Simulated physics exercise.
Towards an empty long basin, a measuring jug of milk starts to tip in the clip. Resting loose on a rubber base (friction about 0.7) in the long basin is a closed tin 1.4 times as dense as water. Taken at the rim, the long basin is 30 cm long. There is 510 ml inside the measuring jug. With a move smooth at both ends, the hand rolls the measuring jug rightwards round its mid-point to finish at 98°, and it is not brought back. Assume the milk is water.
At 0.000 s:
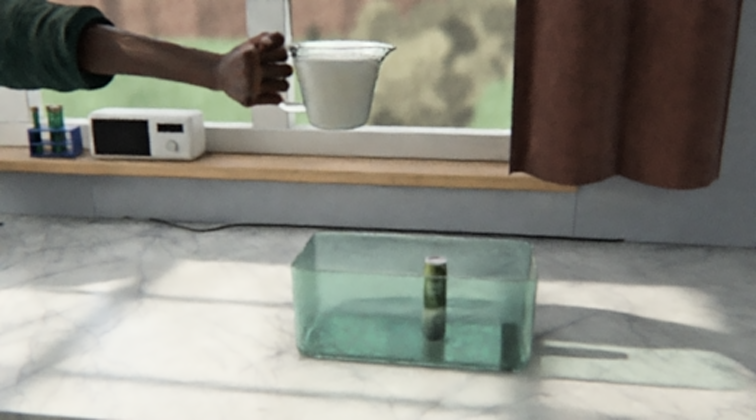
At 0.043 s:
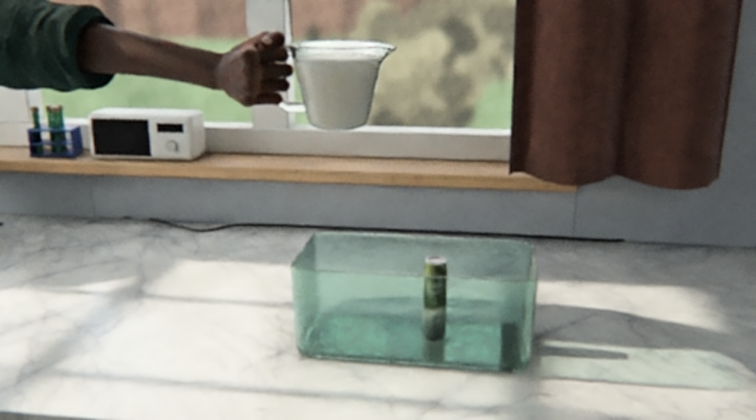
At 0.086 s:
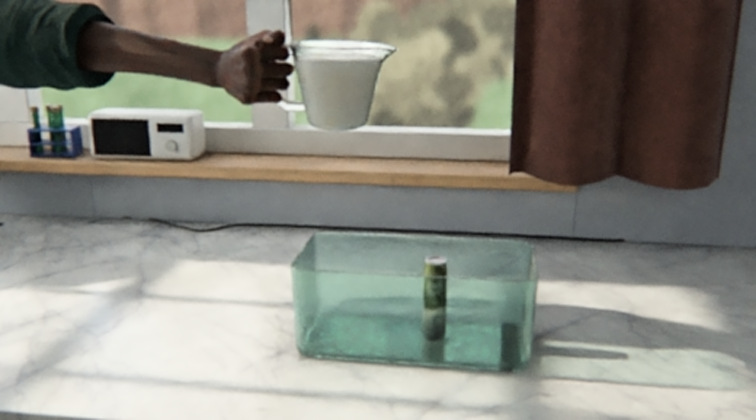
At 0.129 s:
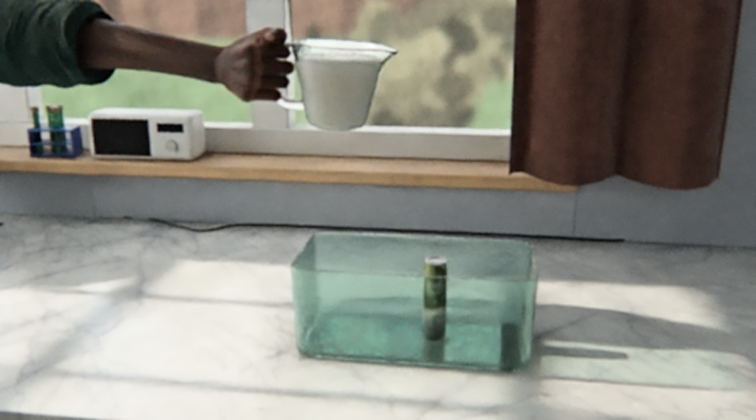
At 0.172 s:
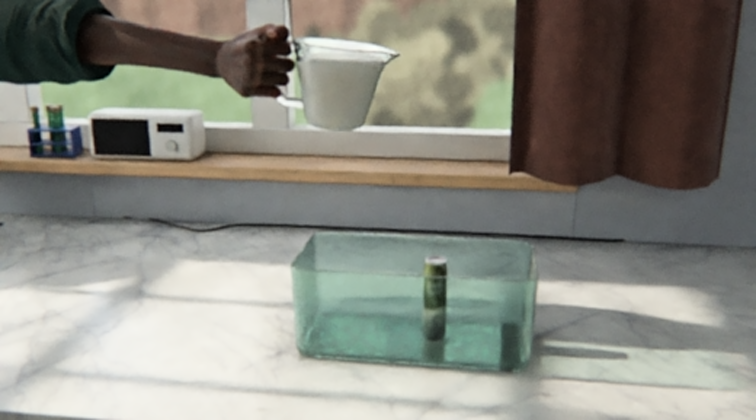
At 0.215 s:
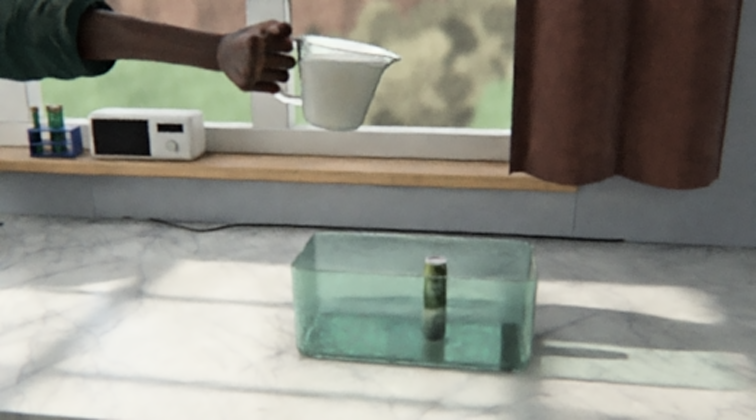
In a bright room with a marbled white worktop, seen from slightly above by a still camera, a wooden window ledge holds a small white appliance and a blue rack of tubes, beside a brown curtain. A clear green-tinted basin with a small green tin upright inside sits below a jug of white milk gripped by a dark-green-sleeved arm from the left. The hand slowly tilts the jug a little rightwards.
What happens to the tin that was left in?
It stays on its base.
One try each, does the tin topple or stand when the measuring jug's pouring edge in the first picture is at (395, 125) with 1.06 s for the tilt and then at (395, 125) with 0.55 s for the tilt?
In the first try it comes down; in the second it remains standing.
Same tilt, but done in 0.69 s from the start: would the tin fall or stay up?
Well, the tin simply holds firm.
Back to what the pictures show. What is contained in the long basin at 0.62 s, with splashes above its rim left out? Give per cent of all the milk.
Near 4 in a hundred.
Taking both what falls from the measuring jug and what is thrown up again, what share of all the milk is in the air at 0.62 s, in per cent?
Some 28 per cent, I reckon.
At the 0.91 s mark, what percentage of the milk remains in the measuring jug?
Around 14 in a hundred is still there.
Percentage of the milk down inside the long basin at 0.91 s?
Roughly 58 %.
After 0.62 s the tilt is 62° and 69 per cent is still to pour; the tin stands where it began.
After 0.91 s the tilt is 93° and 15 per cent is still to pour; the tin stands where it began.
After 1.22 s the tilt is 98° and 0 per cent is still to pour; the tin stands where it began.
After 1.56 s the tilt is 98° and 0 per cent is still to pour; the tin stands where it began.
In the end the tin stands where it began.
